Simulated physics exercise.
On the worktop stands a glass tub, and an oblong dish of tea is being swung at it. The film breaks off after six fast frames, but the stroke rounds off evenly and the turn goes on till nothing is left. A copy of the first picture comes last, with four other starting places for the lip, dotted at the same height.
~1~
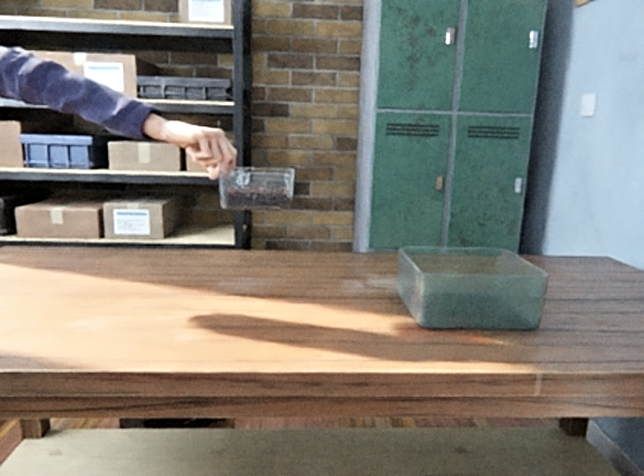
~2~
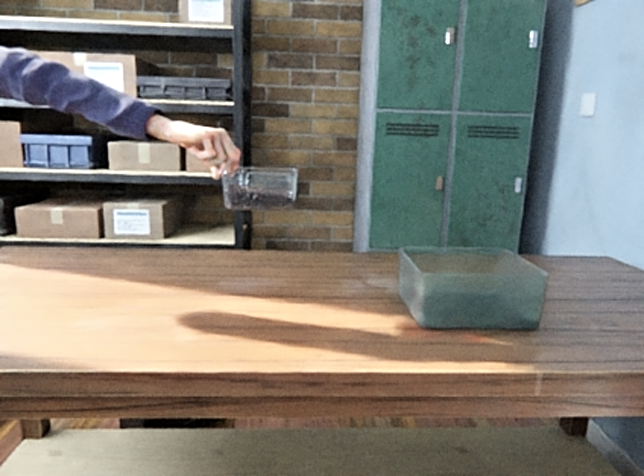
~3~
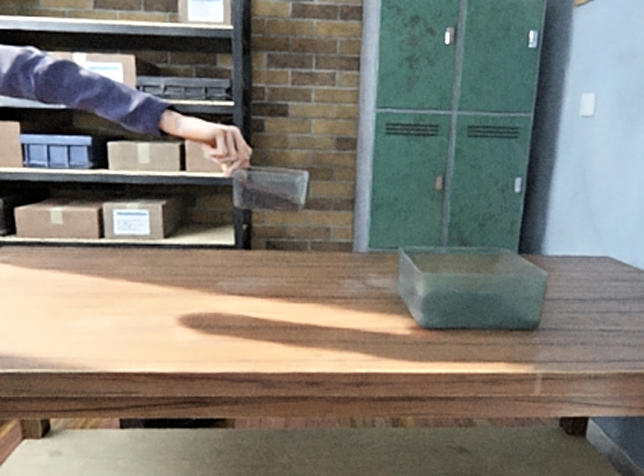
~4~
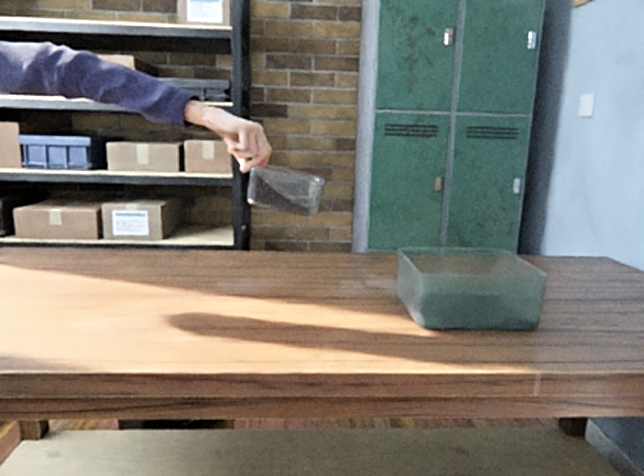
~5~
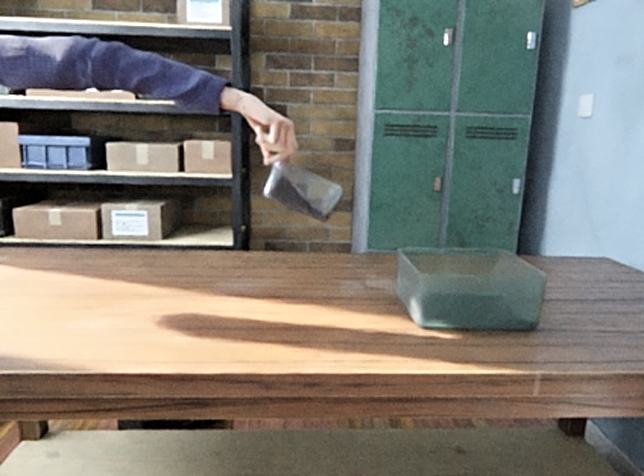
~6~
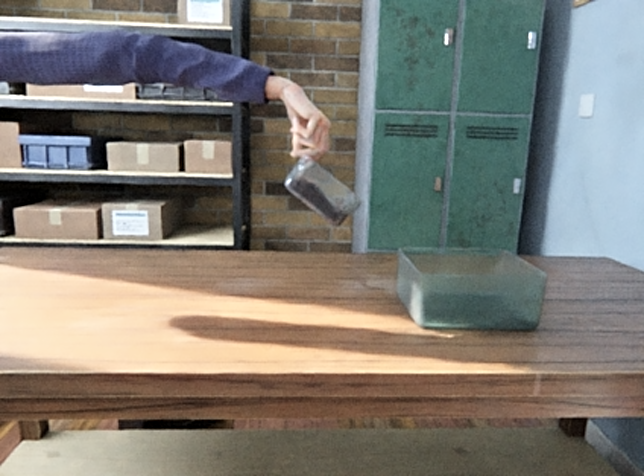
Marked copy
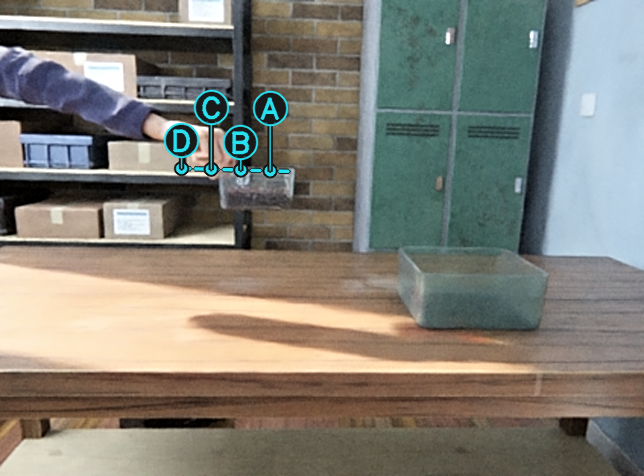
In a storage room with a brick wall, loaded shelves and green lockers, a still camera looks straight across a wooden worktop. A clear glass tub stands toward the right of the worktop, while at left an arm in a purple-blue sleeve holds a small, see-through oblong dish above it. The hand carries the dish rightward and slightly down, level at first, then tilting its right end increasingly downward.
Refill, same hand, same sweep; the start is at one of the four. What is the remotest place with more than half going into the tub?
A will do.
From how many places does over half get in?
One of the four.
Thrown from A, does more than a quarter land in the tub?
Yes.
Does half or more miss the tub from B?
Yes, that goes wrong.
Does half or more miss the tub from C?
Yes, it does.
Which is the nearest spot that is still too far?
The answer is B.
In cyan, A at (270, 170); B at (240, 170); C at (211, 169); D at (181, 168).
For spot A, about 68 % lands in the tub, 23 % falls short and 9 % goes beside or beyond.
For spot B, about 32 % lands in the tub, 59 % falls short and 9 % goes beside or beyond.
For spot C, about 6 % lands in the tub, 91 % falls short and 3 % goes beside or beyond.
For spot D, about 0 % lands in the tub, 99 % falls short.
